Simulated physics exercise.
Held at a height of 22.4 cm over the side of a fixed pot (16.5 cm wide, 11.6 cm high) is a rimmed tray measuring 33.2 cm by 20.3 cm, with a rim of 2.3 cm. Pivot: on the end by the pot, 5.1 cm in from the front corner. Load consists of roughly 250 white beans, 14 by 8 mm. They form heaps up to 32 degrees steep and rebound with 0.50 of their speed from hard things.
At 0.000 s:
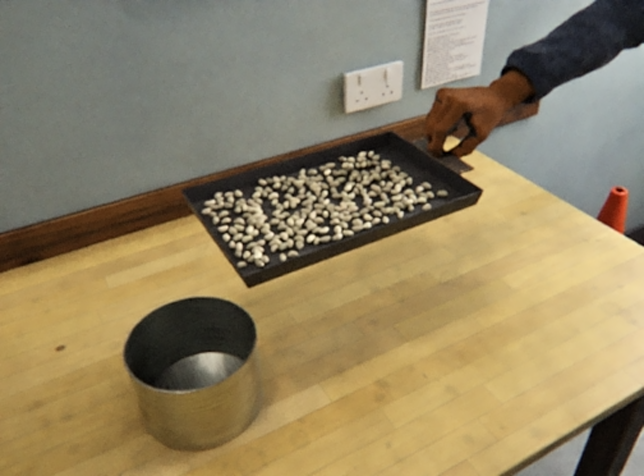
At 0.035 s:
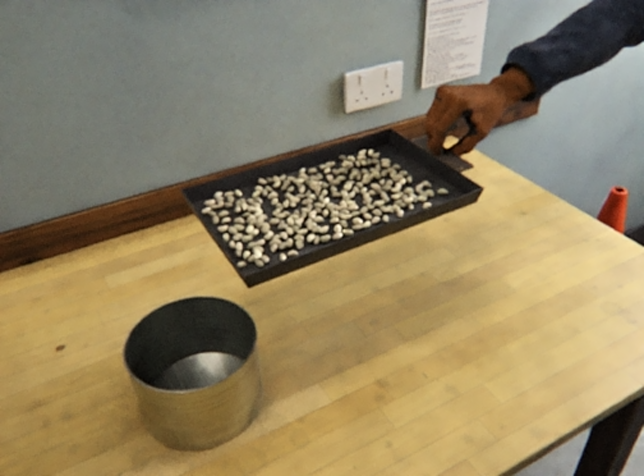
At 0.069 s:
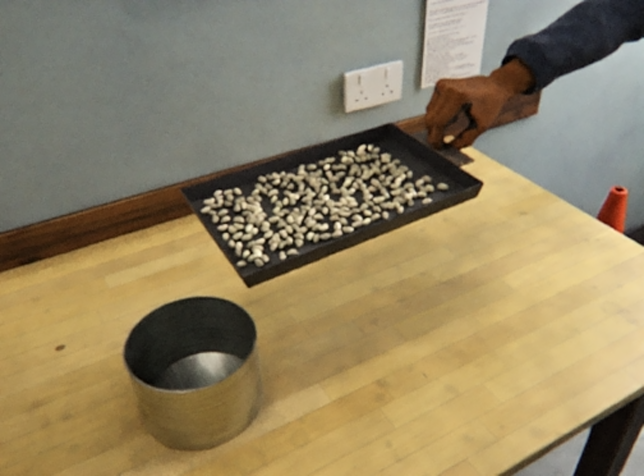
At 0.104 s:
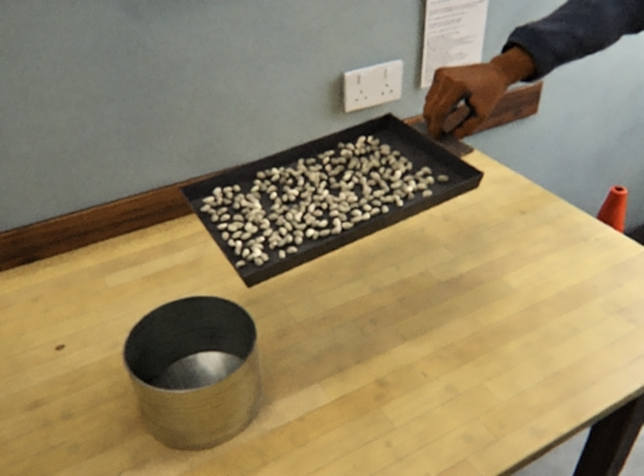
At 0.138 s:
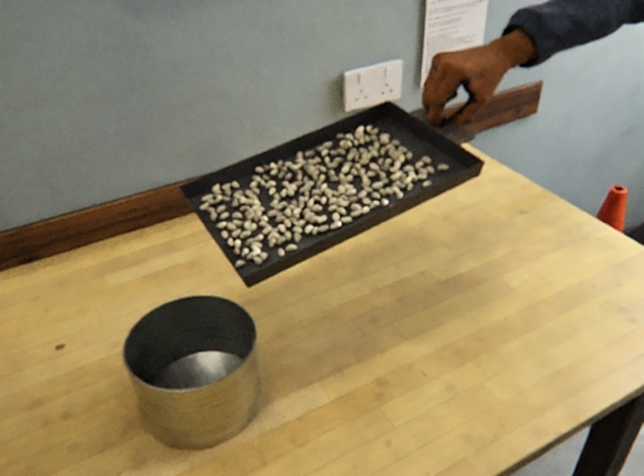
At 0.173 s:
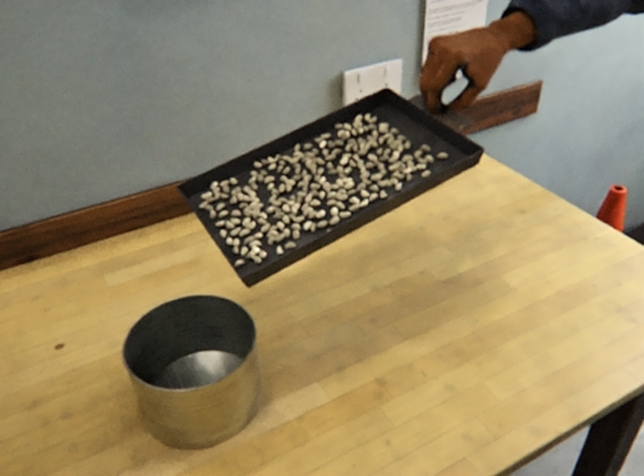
The clip opens on a dark rimmed tray of white beans held level above a wooden table, near a round metal pot. A hand at the far right edge then raises that side, slowly at first and more quickly later, tilting the tray down toward the left while the beans barely shift.
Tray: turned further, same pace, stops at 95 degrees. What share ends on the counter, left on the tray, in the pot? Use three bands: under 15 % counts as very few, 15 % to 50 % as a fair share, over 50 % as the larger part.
Counter: A fair share; tray: Very few; pot: The larger part.
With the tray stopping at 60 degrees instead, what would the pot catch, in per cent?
The pot would get around 40 per cent.
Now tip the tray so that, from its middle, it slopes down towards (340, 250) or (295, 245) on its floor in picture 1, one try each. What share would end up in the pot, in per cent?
First try: About 5 percent; second try: About 35 percent.
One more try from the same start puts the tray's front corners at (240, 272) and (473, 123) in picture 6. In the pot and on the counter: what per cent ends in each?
Per cent by place - pot 50, counter 45.
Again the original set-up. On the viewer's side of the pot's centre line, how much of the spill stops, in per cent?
Estimate: Close to 80 per cent of the pieces.
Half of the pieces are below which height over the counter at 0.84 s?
Some 20 cm.
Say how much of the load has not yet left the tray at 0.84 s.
Around 45 percent.
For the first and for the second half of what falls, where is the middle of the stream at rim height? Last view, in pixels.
Roughly (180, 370) to start, and after that (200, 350).
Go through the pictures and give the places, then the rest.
Tray tilt 0 degrees, front corners at (247, 272) and (478, 189); middle of the pieces at (326, 203); pot at (191, 340), in the first picture.
Tray tilt 1 degrees, front corners at (246, 272) and (478, 187); middle of the pieces at (326, 202), in the second picture.
Tray tilt 2 degrees, front corners at (246, 272) and (479, 182); middle of the pieces at (325, 199), in the third picture.
Tray tilt 5 degrees, front corners at (245, 273) and (479, 173), lowest corner left front; middle of the pieces at (325, 194), in the fourth picture.
Tray tilt 8 degrees, front corners at (244, 273) and (479, 161), lowest corner left front; middle of the pieces at (324, 188), in the fifth picture.
Tray tilt 11 degrees, front corners at (243, 274) and (479, 149), lowest corner left front; middle of the pieces at (322, 181); pot at (190, 338). The tray's pace is about 100 degrees a second, in the sixth picture.
Then, at 0.57 s, tilt 51 degrees; the tray holds 100 %, the pot 0 %.
After 0.84 s, tilt 79 degrees; the tray holds 45 %, the pot 15 %.
After 1.21 s, tilt 95 degrees; the tray holds 5 %, the pot 65 %.
By 2.5 s all is still; counter 25 %, tray 0 %, pot 75 %.
